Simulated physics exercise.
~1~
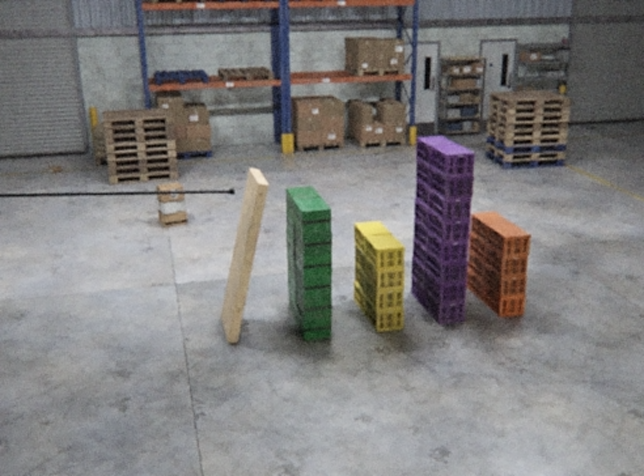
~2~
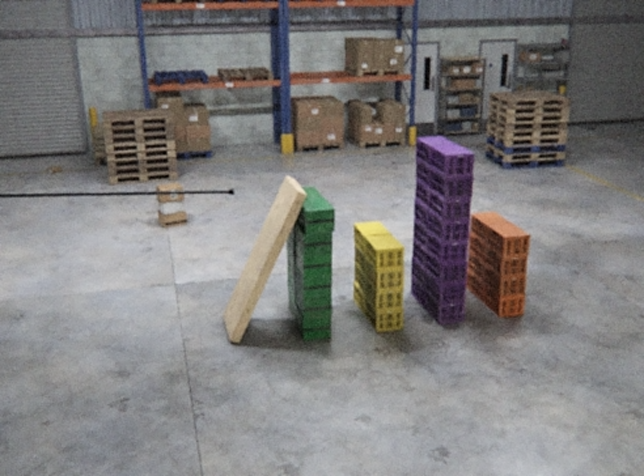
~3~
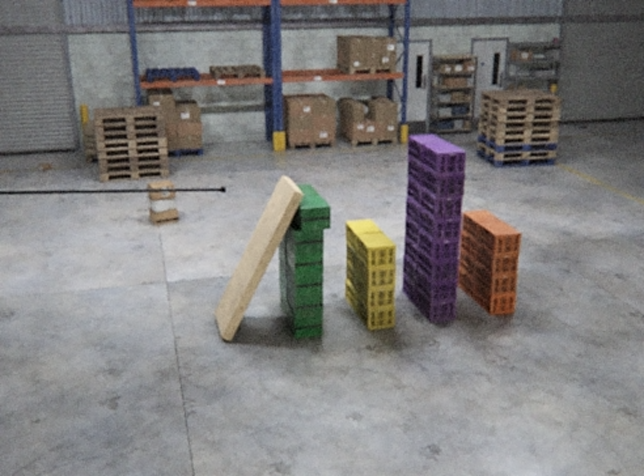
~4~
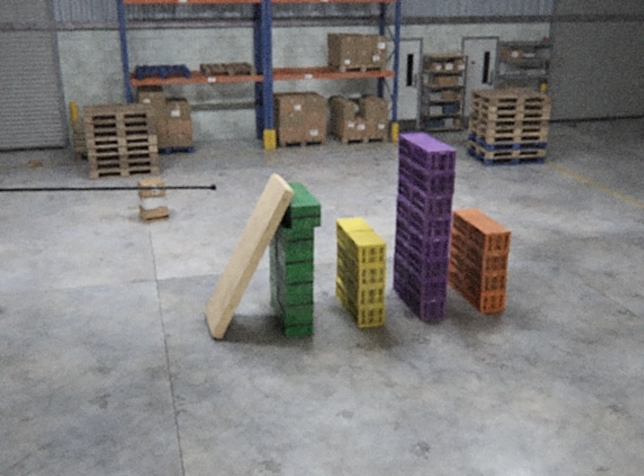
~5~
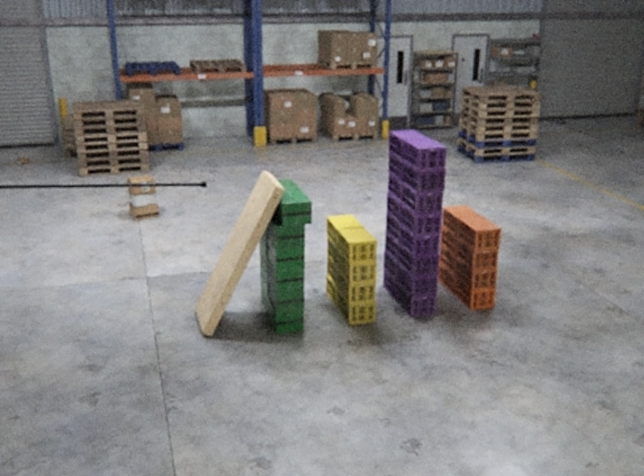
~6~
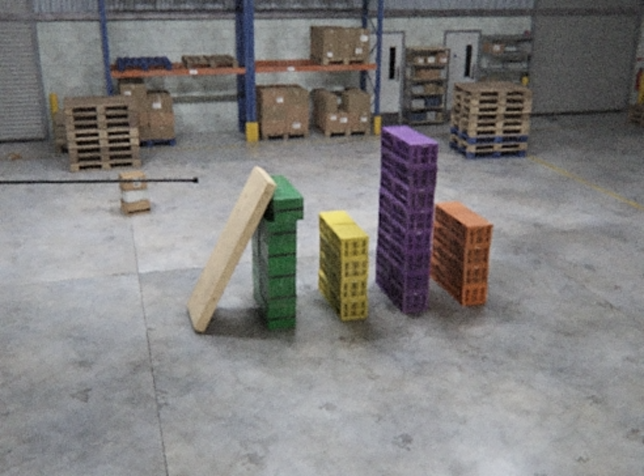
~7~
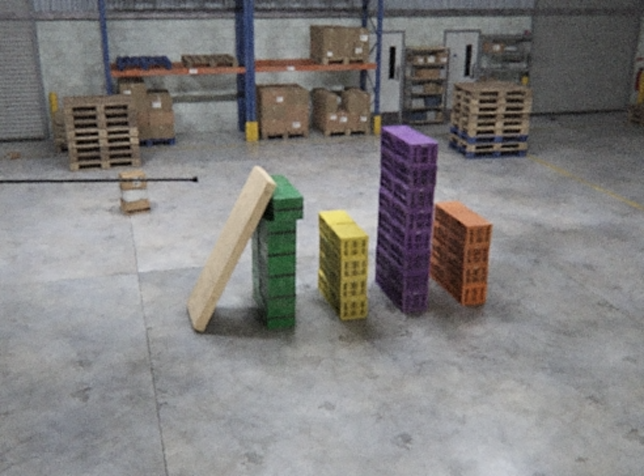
Warehouse floor with a pale board tipping right onto a green crate stack, nudging its top and resting there, all stacks standing.
